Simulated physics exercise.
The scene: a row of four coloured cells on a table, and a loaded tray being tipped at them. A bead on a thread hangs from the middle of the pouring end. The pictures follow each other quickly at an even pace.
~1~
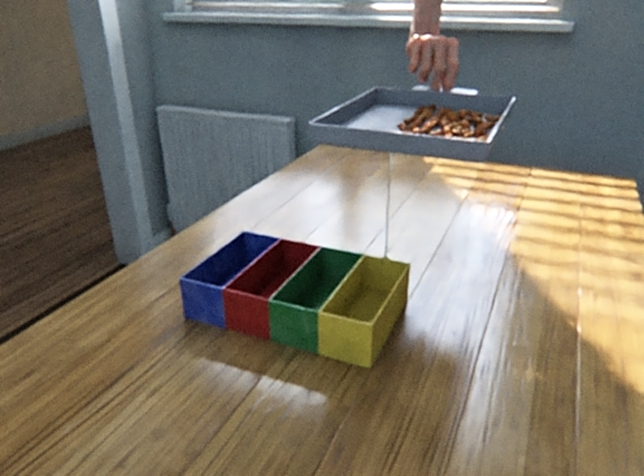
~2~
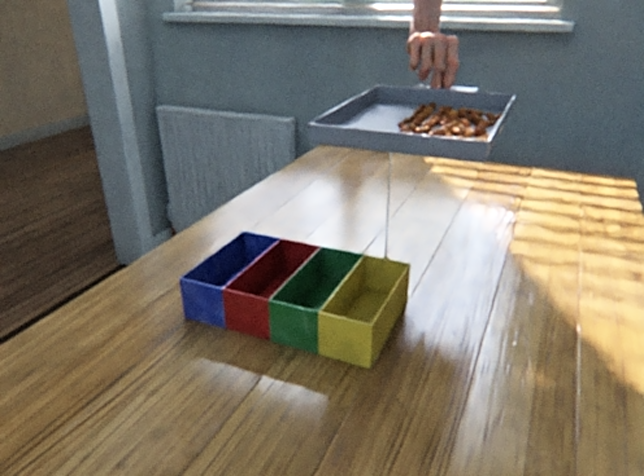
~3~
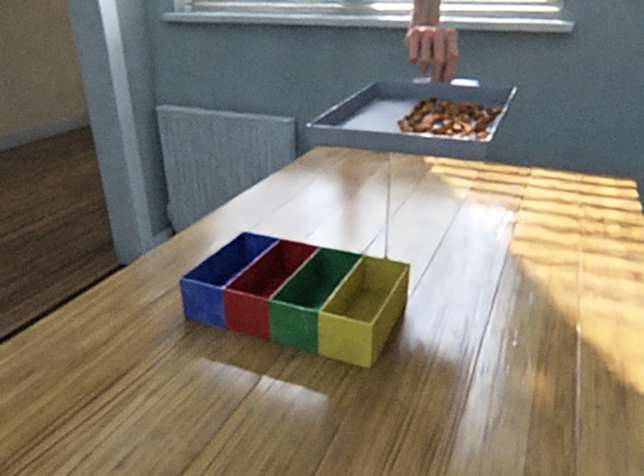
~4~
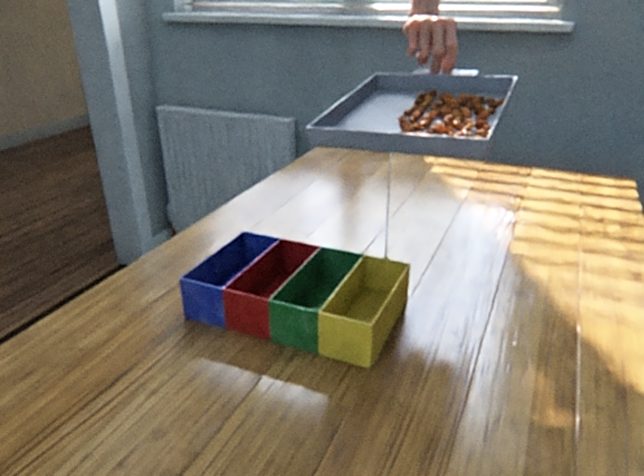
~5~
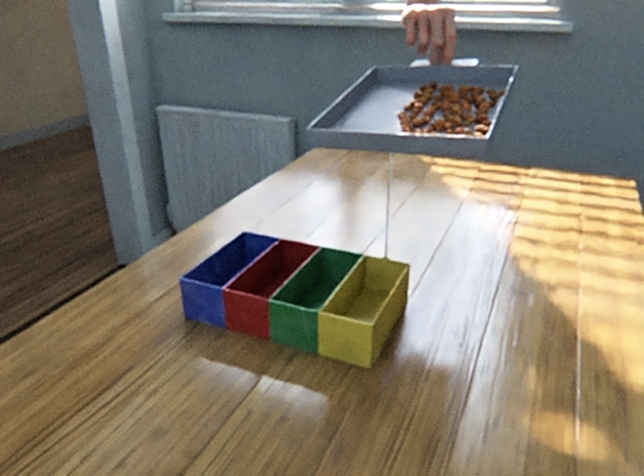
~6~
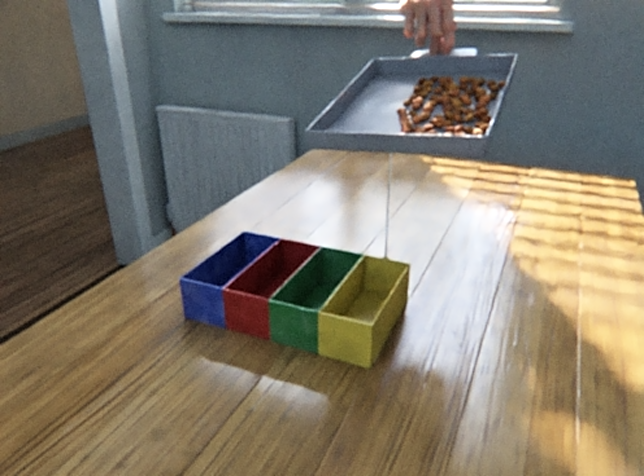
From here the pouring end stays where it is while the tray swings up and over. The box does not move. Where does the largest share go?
It favours the green compartment.
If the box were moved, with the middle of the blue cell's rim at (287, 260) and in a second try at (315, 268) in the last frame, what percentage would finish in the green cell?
Near 20 % and 0 %.
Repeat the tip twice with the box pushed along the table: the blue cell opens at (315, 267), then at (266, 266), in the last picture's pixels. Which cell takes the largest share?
In turn: The blue one; the cell in red.
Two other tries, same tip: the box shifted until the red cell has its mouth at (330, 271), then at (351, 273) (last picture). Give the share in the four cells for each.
First some 100, then 100 per cent.
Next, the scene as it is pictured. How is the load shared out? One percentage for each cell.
About: Blue cell 0, red cell 10, green cell 60, yellow cell 30 per cent.
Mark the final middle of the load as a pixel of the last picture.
Around (328, 308).
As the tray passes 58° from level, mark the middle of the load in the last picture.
Close to (381, 128).
Shortly afterwards, tray tipped steeply; the whole lot on the tray.
Next, tray tipped right over; the bulk on the tray; a little in the red cell; only a few in the yellow cell; only a few in the green cell; a little falling or outside the box.
Some moments later, tray tipped past a quarter turn; near half in the green cell; near a quarter in the yellow cell; a little in the red cell; a little falling or outside the box.
In the end, tray tipped past a quarter turn; near half in the green cell; near a quarter in the yellow cell; a little in the red cell; none at all in the blue cell; a little outside the box.
